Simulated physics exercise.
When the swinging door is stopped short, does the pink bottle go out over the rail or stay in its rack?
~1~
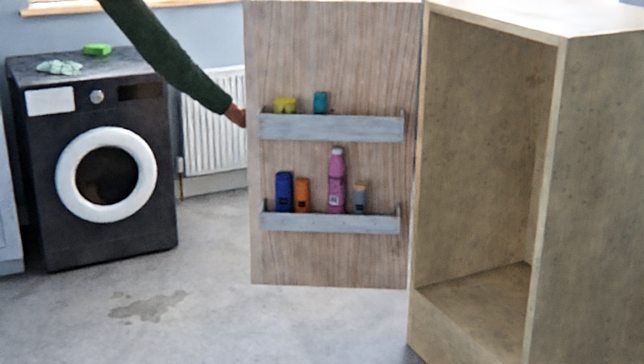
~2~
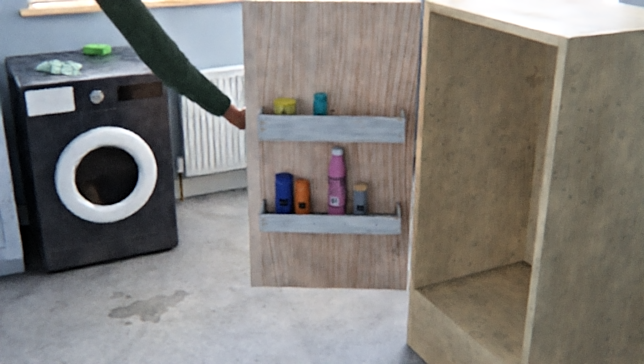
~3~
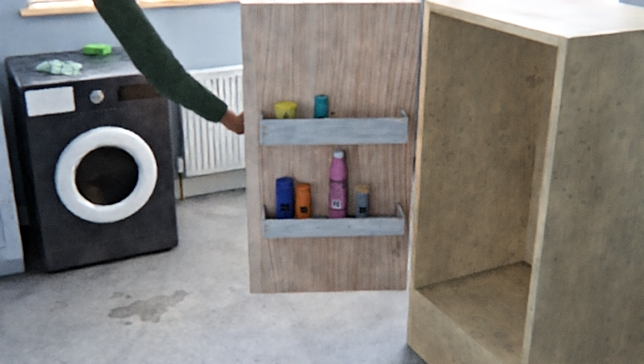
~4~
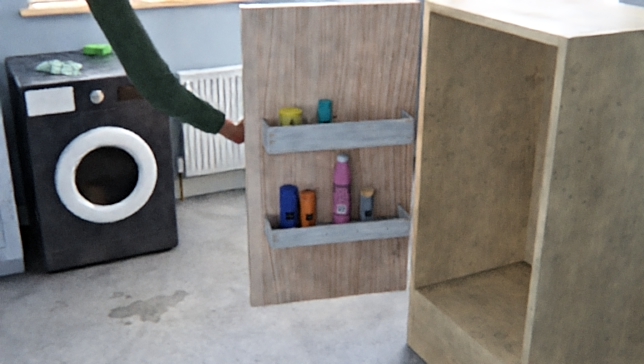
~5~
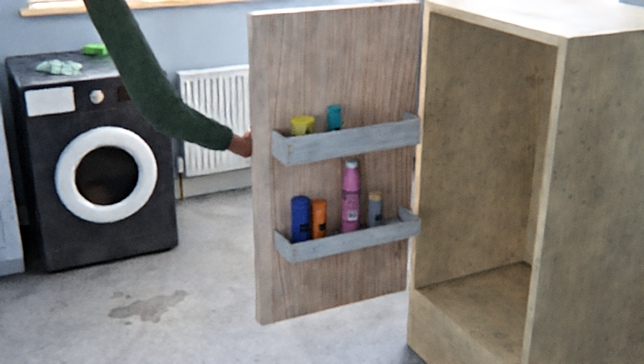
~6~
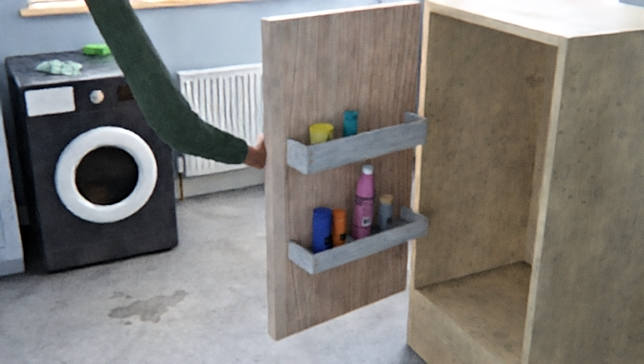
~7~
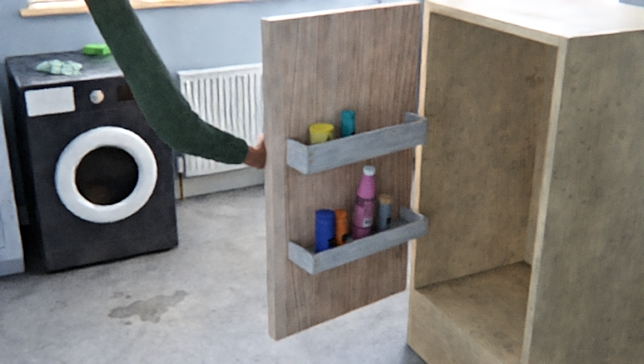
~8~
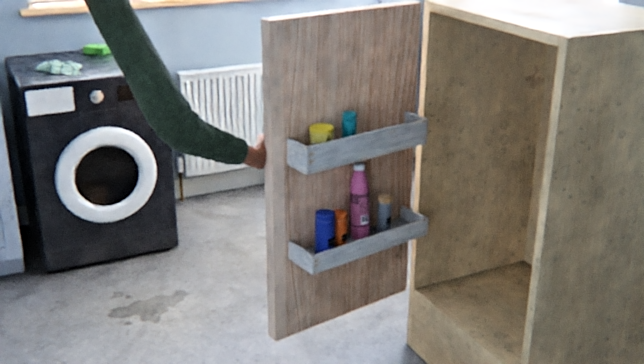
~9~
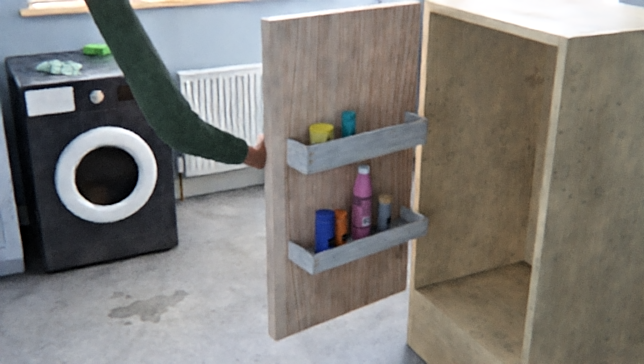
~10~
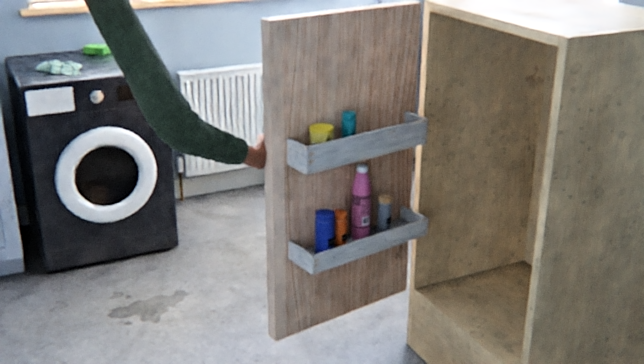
The pink bottle stays in its rack, standing upright behind the rail after no more than a slight wobble.
